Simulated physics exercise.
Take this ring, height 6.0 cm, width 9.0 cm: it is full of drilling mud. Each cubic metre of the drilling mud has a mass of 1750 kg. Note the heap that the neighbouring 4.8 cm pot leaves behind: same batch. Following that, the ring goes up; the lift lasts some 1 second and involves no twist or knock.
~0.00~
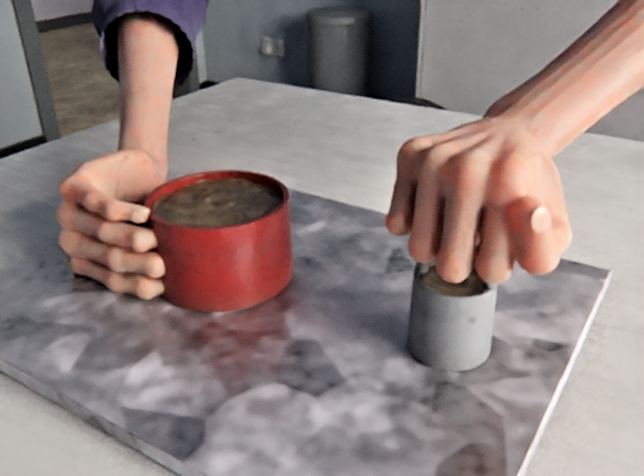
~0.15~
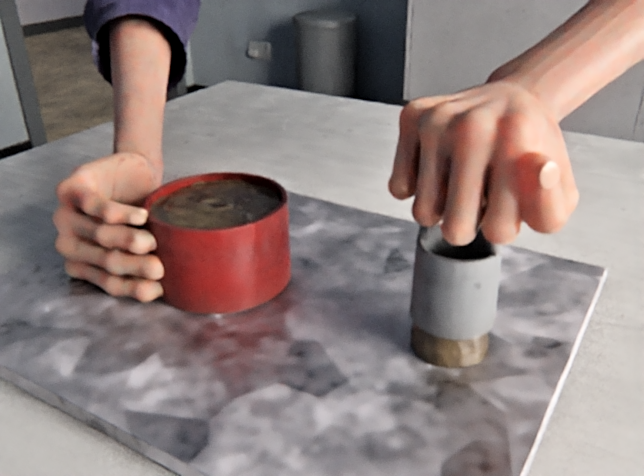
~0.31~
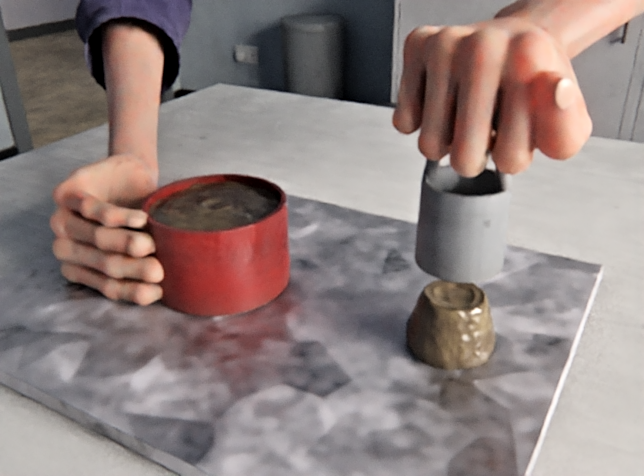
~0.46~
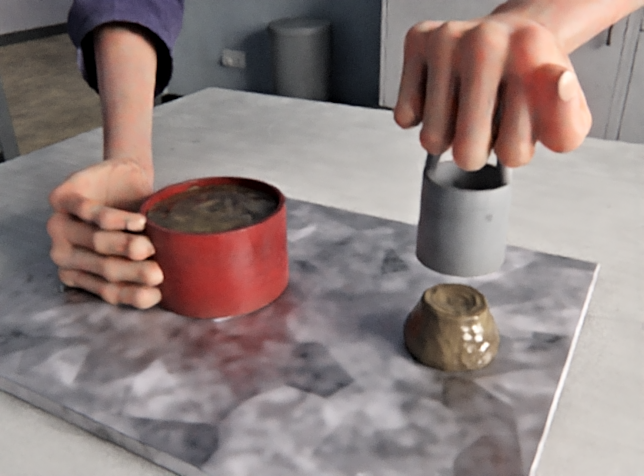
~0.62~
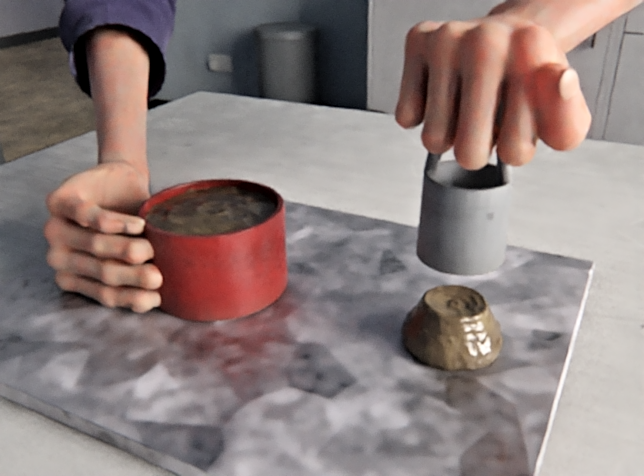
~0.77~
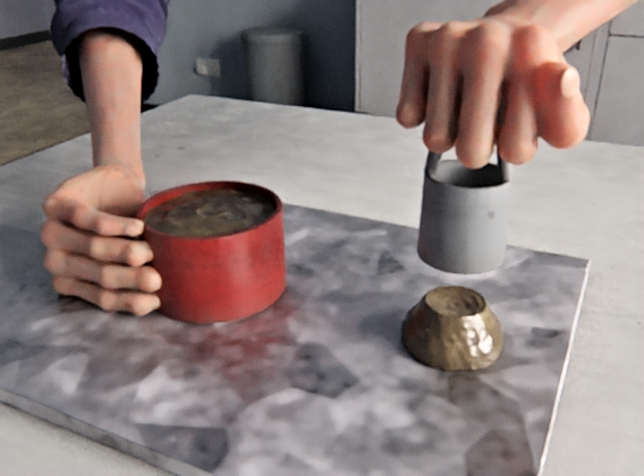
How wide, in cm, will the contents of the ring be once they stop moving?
Roughly 14.0 cm.
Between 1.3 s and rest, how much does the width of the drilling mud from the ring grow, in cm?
I'd say around 2.5 centimetres.
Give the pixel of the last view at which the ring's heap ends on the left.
(118, 302).
After 1.0 s, the ring is up 1.2 cm; the drilling mud has come down 0.1 cm to 5.9 cm and is 9.3 cm wide.
After 1.3 s, the ring is up 4.0 cm; the drilling mud has come down 1.3 cm to 4.7 cm and is 12 cm wide.
After 1.5 s, the ring is up 5.9 cm; the drilling mud has come down 1.9 cm to 4.1 cm and is 13 cm wide.
After 1.8 s, the ring is clear; the drilling mud has come down 2.3 cm to 3.7 cm and is 13 cm wide.
After 3.1 s, at rest, the ring is clear; the drilling mud has come down 2.6 cm to 3.4 cm and is 14 cm wide.
